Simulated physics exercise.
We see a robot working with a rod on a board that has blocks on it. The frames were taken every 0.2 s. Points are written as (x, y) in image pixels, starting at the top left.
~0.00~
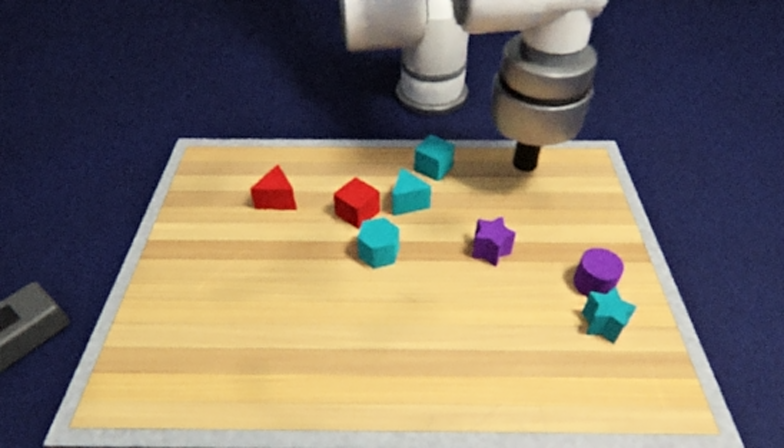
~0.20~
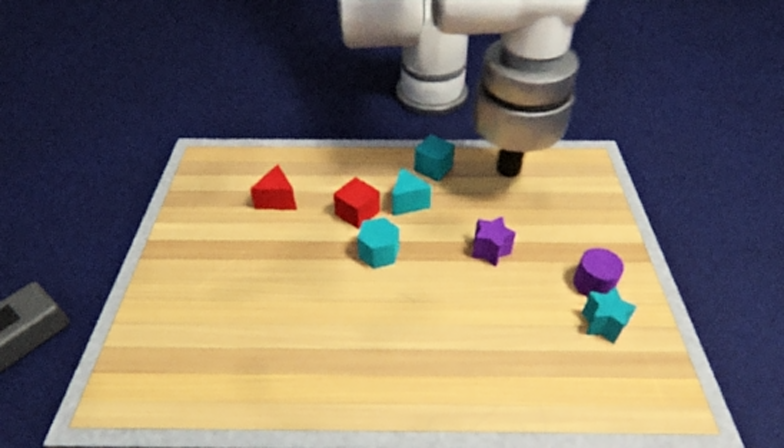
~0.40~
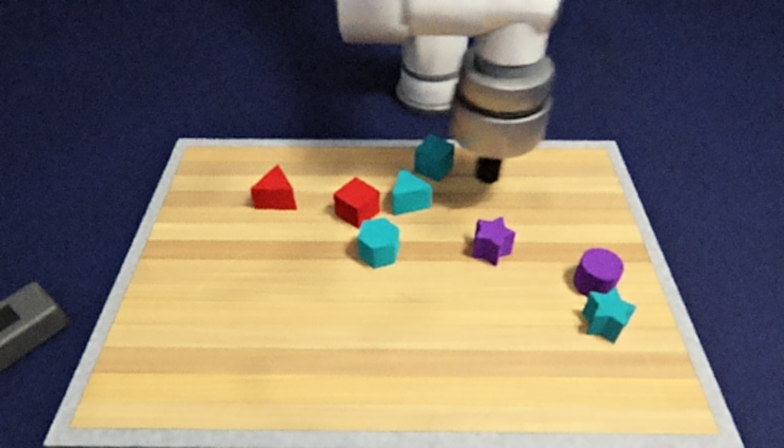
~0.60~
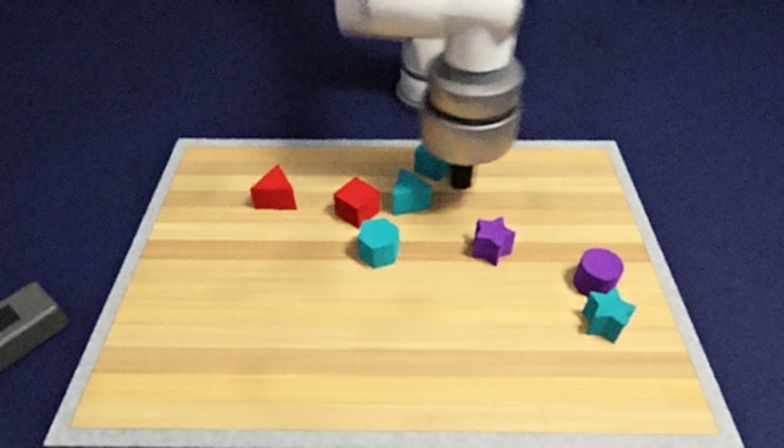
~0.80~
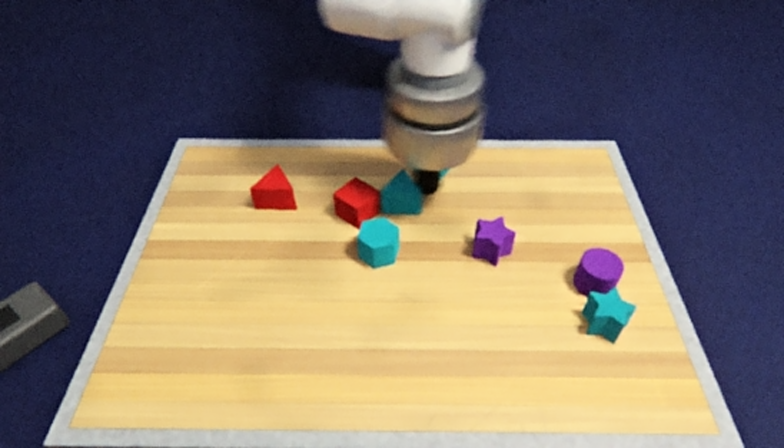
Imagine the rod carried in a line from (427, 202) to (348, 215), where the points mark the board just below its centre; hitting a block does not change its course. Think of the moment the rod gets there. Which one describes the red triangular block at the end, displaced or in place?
Left in place.
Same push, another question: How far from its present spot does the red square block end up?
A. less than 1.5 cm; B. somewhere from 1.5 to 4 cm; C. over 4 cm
It's C.
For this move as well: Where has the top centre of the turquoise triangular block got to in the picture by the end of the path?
The centre of its top face lies at (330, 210).
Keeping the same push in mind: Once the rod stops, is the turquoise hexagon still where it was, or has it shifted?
The turquoise hexagon does not move.
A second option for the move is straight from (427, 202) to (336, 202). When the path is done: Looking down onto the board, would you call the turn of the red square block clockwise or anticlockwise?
From above, the red square block will be seen to turn clockwise.
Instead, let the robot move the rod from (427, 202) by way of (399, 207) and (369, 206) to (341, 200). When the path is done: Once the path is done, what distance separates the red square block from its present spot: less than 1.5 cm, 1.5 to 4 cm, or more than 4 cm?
Over 4 cm.
What follows on the original path. Halfway along, rod (386, 193); red square block (321, 195), turned 20° clockwise; turquoise triangular block (360, 194), turned 15° anticlockwise.
At the end, rod (347, 199); red triangular block still; red square block (304, 199), turned 65° clockwise; turquoise hexagon still; turquoise triangular block (330, 210), turned 20° anticlockwise.
